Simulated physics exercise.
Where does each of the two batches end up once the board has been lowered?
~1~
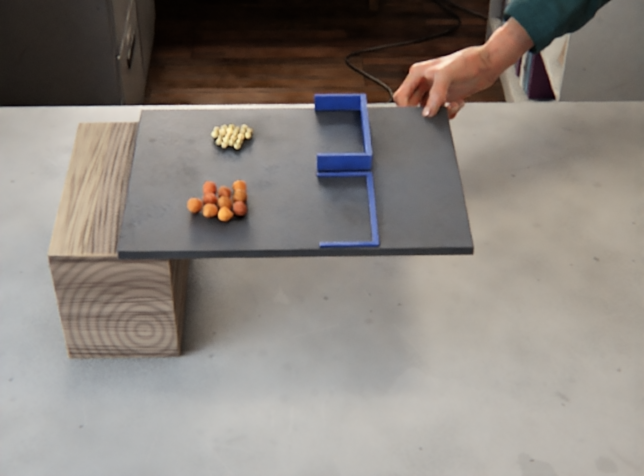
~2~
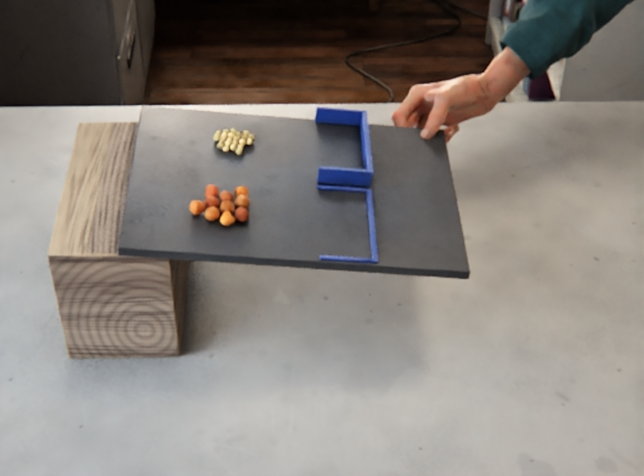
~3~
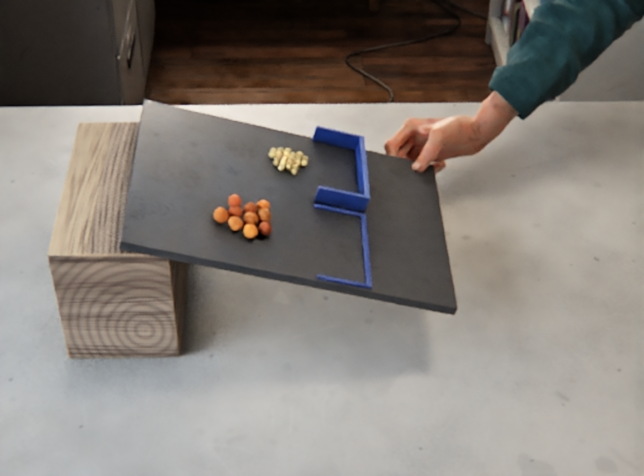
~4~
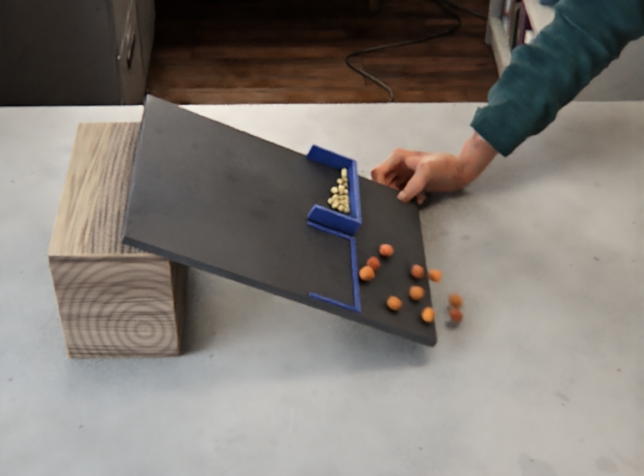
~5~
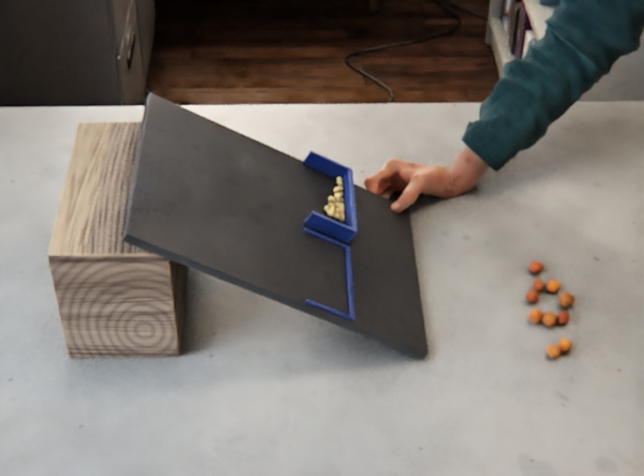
The nearer batch of orange balls goes past its blue bar and ends up on the counter to the right of the board. The farther batch of pale yellow bits stays on the board, gathered against its blue bar.
Small orange balls and pale yellow bits slid down a dark board as a hand lowered its right end to the counter; the orange balls went past the low blue bar and ended up on the counter, while the yellow bits gathered behind theirs.
